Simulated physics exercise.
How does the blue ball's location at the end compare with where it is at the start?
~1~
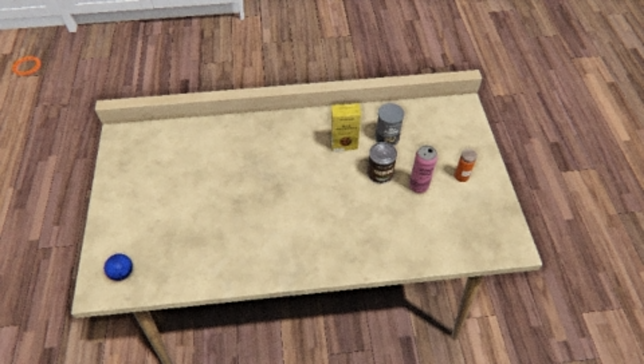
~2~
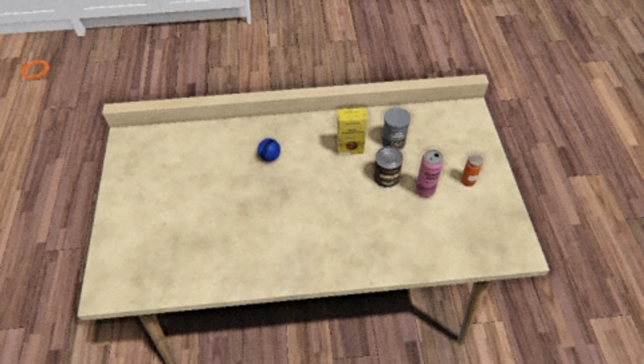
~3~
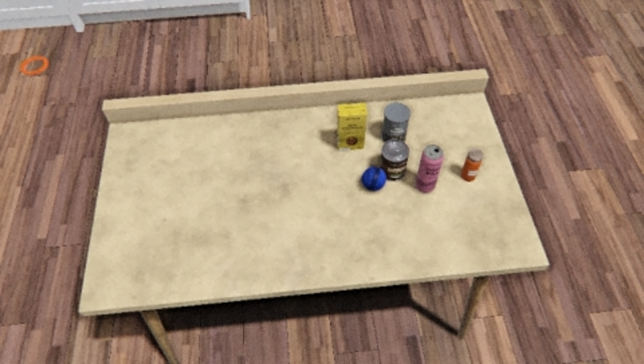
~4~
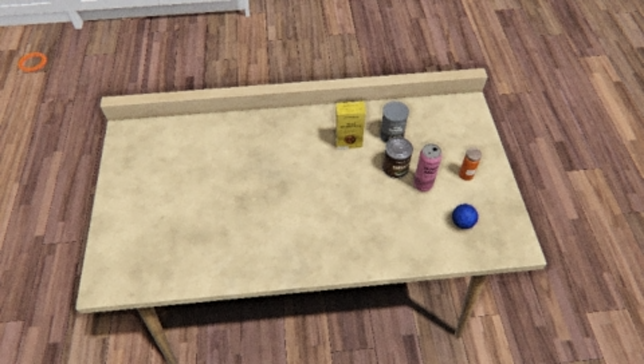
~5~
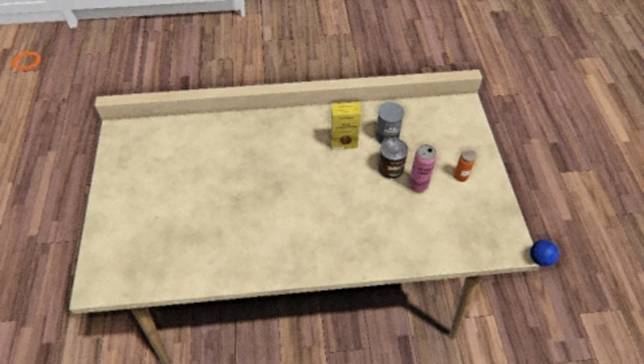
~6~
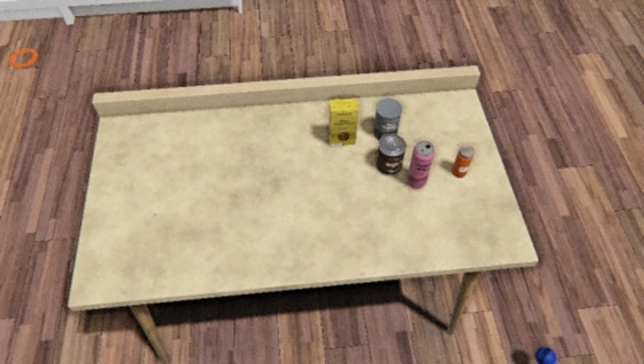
At the start the blue ball is on the table near its front left corner, and at the end it is down on the floor beyond the table's front right corner.
